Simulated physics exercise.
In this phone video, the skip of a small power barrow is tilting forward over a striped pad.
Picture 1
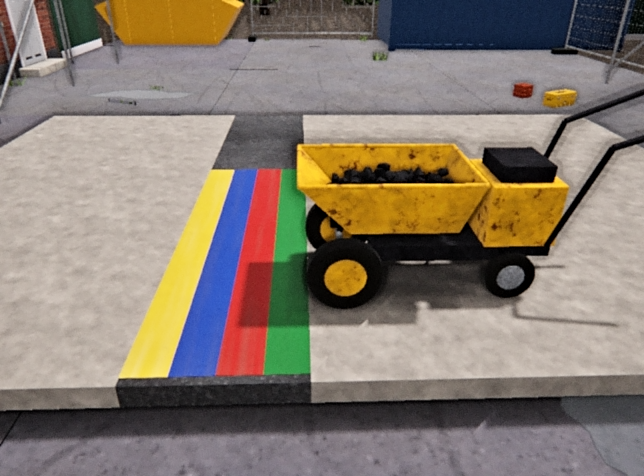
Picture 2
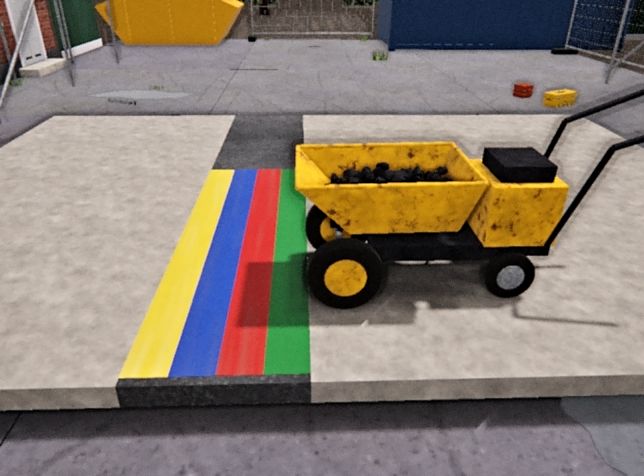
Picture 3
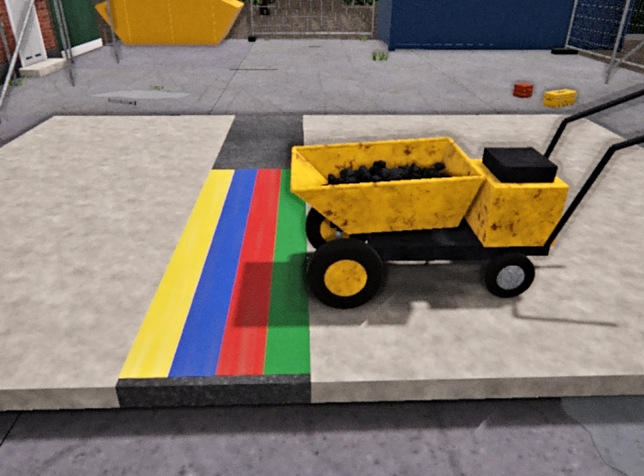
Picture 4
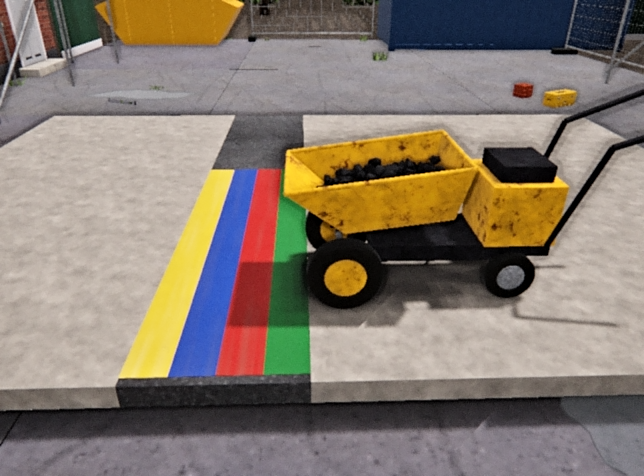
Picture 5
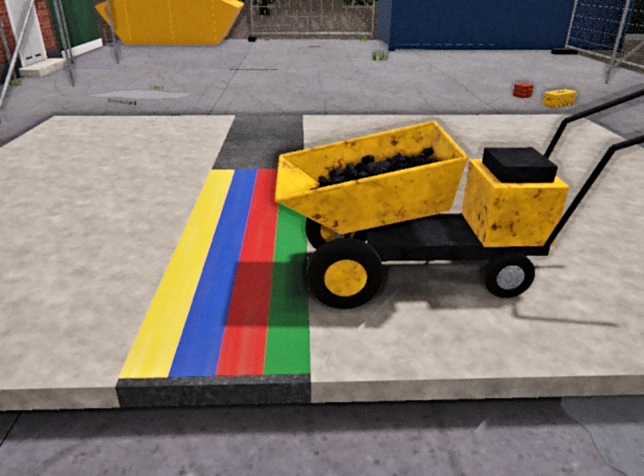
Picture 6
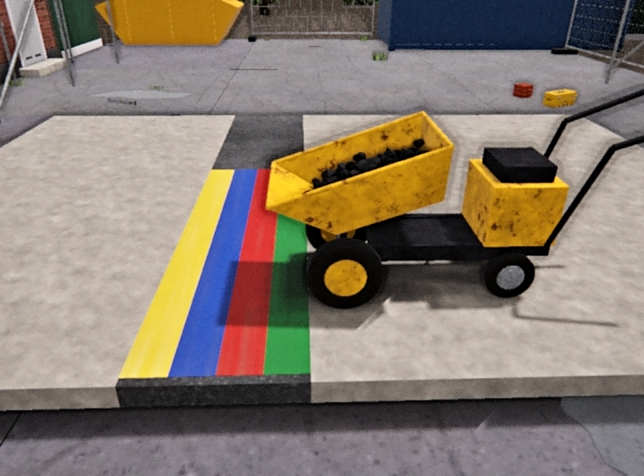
A yellow power barrow's skip of black lumps tilts forward over a pad with coloured stripes.
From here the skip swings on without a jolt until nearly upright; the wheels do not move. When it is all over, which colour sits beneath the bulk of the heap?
The bulk sits over the blue colour.
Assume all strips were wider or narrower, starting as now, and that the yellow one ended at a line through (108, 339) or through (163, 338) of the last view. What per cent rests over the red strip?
The first case gives around 20 %, the second around 0 %.
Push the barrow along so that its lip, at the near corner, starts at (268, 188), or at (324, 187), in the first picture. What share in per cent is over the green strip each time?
First place: Around 0 per cent. Second place: Around 0 per cent.
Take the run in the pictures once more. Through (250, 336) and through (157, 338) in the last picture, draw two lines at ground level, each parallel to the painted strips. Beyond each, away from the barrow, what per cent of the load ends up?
70 % and 20 %.
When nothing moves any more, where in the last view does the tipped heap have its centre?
I'd place the middle at about (205, 275).
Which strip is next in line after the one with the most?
That yellow strip.
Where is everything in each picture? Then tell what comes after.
Lip of the skip at (299, 187), level; top of the load at (393, 192), lumps of coal; green strip at (288, 331); red strip at (246, 332); blue strip at (203, 333); yellow strip at (159, 334), in the first frame.
Lip of the skip at (298, 188), level; top of the load at (382, 184), in the second frame.
Lip of the skip at (293, 190), tipped barely; top of the load at (407, 184), in the third frame.
Lip of the skip at (286, 194), tipped a little; top of the load at (415, 181), in the fourth frame.
Lip of the skip at (277, 200), tipped a little; top of the load at (408, 175), in the fifth frame.
Lip of the skip at (268, 208), tipped clearly; top of the load at (399, 169); green strip at (288, 331); red strip at (246, 332); blue strip at (203, 333); yellow strip at (159, 334), in the sixth frame.
Soon, skip tipped steeply; all in the skip.
A while on, skip tipped right over; about half in the skip; a small part over the red strip; about a third over the blue strip; a small part over the yellow strip.
Towards the end, skip tipped right over; about a quarter in the skip; a small part over the red strip; about a third over the blue strip; about a quarter over the yellow strip; a small part off the paint.
Finally, skip tipped right over; about a quarter in the skip; none over the green strip; a small part over the red strip; about a third over the blue strip; about a quarter over the yellow strip; a small part off the paint.
